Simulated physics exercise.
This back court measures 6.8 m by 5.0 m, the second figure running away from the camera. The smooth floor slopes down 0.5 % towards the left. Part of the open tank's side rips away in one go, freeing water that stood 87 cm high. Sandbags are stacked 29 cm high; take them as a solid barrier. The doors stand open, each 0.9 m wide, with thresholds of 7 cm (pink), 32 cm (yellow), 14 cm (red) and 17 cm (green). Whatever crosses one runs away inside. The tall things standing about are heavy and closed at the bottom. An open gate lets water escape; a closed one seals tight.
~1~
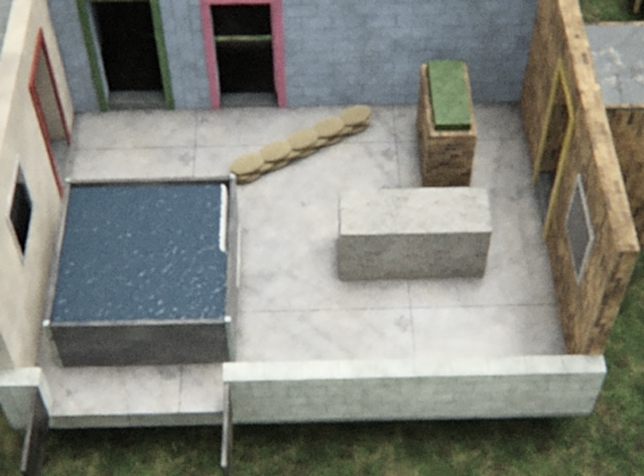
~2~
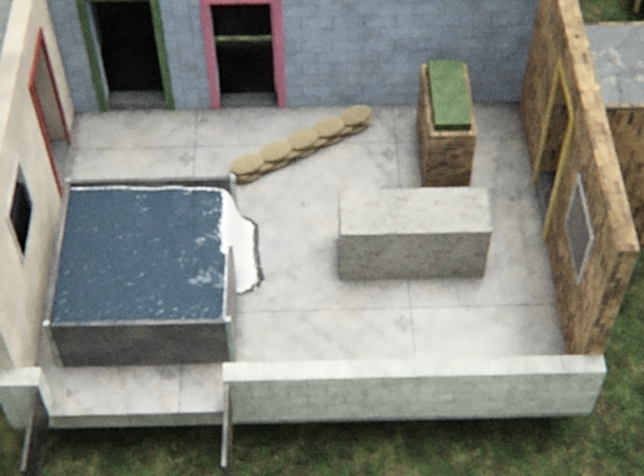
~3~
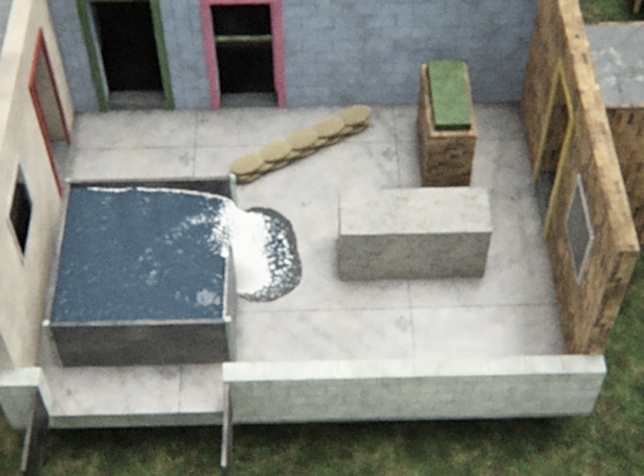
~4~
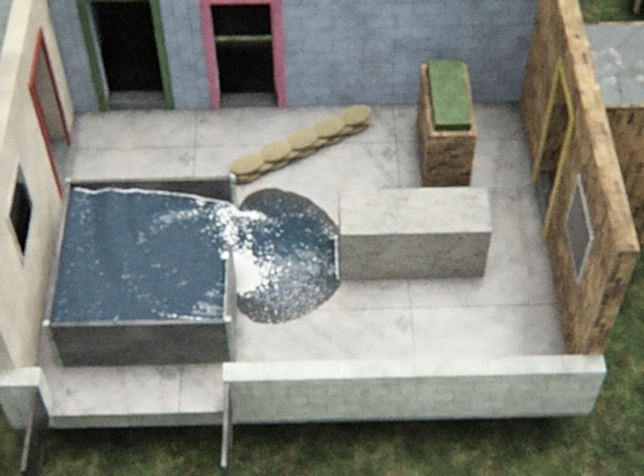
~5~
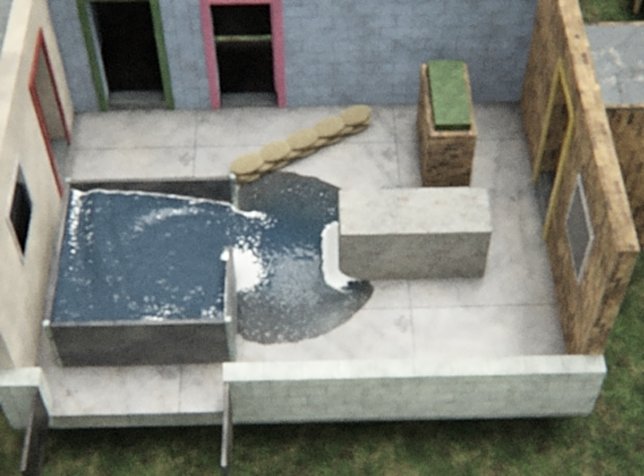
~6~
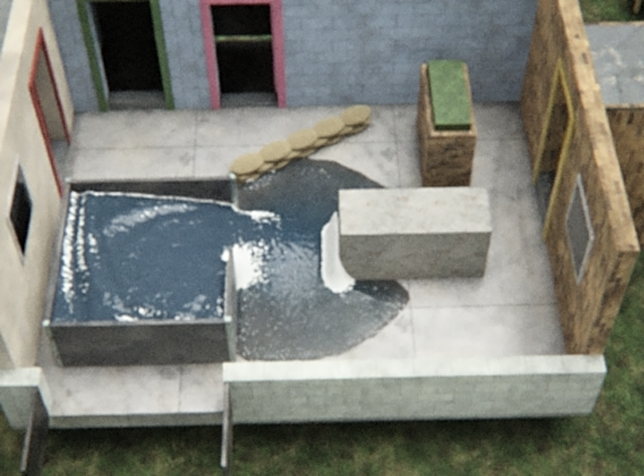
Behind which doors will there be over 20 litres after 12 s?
Door by door: At the pink door it keeps below the limit; at the yellow door it keeps below the limit; at the red door it stays under the limit; at the green door it does not reach the limit.
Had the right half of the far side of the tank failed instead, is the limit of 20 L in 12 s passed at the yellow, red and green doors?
Then: Yellow below, red over, green past it.
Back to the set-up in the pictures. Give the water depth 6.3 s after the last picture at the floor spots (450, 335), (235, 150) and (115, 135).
Roughly 10, 2 and 6 cm, in turn.
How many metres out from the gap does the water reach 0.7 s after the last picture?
About 4.4 m.
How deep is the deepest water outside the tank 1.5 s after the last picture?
About 55 cm.
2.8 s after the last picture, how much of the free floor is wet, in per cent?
About 80 per cent.
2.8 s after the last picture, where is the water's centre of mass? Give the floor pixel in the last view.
At about (281, 257).
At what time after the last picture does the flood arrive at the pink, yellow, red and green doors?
Pink 1.6 s, yellow 0.5 s, red 2.8 s, green 2.2 s.
Then, 0.7 s after the last picture water covers 35 % of the floor and is deepest (57 cm) near (326, 255); pink door not reached, yellow door 16 cm at the sill, 0 L in, red door not reached, green door not reached.
Then, 1.5 s after the last picture water covers 50 % of the floor and is deepest (55 cm) near (392, 112); pink door not reached, yellow door 23 cm at the sill, 0 L in, red door not reached, green door not reached.
Then, 2.8 s after the last picture water covers 80 % of the floor and is deepest (35 cm) near (510, 109); pink door 3 cm at the sill, 0 L in, yellow door 19 cm at the sill, 0 L in, red door not reached, green door 2 cm at the sill, 0 L in.
Then, 6.3 s after the last picture water covers 95 % of the floor and is deepest (25 cm) near (287, 177); pink door 2 cm at the sill, 0 L in, yellow door 16 cm at the sill, 0 L in, red door 7 cm at the sill, 0 L in, green door 4 cm at the sill, 0 L in.
Then, 11.3 s after the last picture water covers 95 % of the floor and is deepest (20 cm) near (73, 120); pink door 12 cm at the sill, 2 L in, yellow door 12 cm at the sill, 0 L in, red door 13 cm at the sill, 7 L in, green door 12 cm at the sill, 0 L in.
